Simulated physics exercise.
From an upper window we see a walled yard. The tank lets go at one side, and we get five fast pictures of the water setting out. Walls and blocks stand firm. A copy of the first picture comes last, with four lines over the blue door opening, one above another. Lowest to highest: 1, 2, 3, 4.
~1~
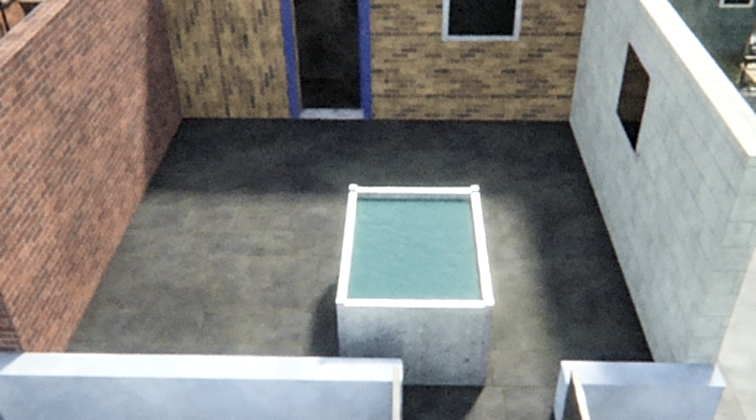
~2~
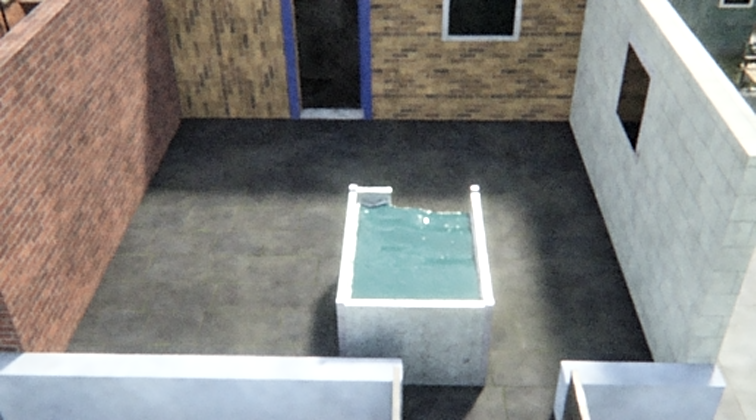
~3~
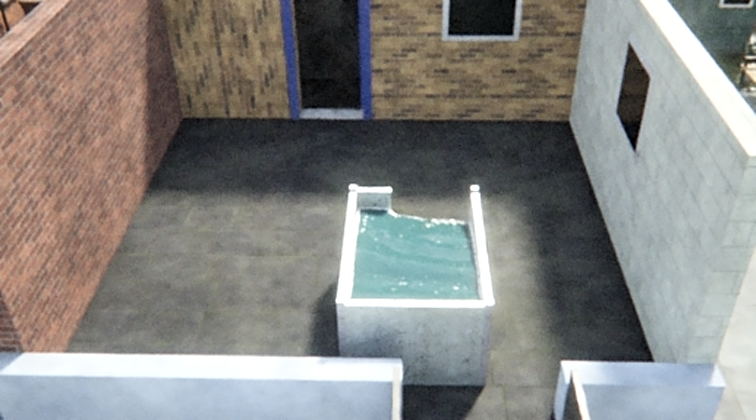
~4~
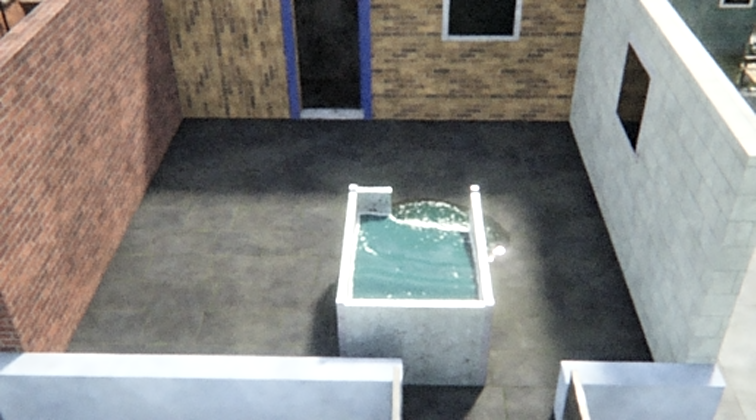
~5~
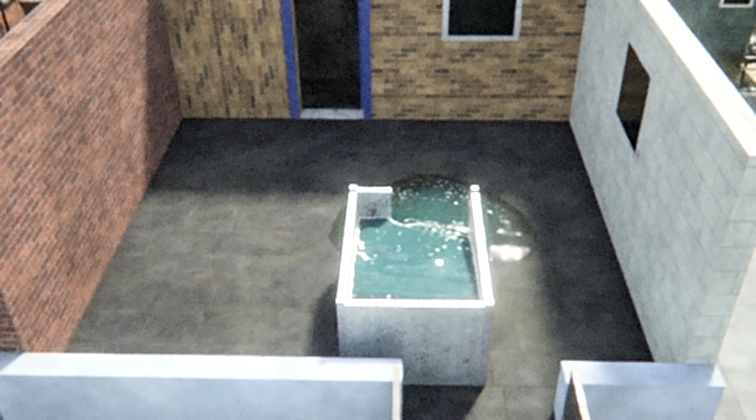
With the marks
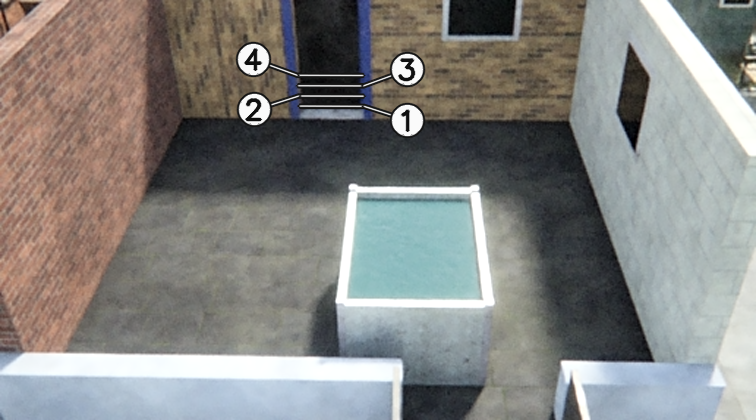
Water pours from the back of a raised tank and spreads across the yard's dark ground.
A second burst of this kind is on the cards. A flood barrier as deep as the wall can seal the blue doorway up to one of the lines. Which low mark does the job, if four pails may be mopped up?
1 is the one.
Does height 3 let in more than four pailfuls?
No, that is safe.
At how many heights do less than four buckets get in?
All of them.
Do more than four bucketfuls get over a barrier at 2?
No.
In white, 1 at (331, 106); 2 at (331, 96); 3 at (330, 85); 4 at (330, 75); from the bottom up 1, 2, 3, 4.
If 1 is chosen, a splash gets over, under a bucket.
If 2 is chosen, nothing gets over.
If 3 is chosen, nothing gets over.
If 4 is chosen, nothing gets over.
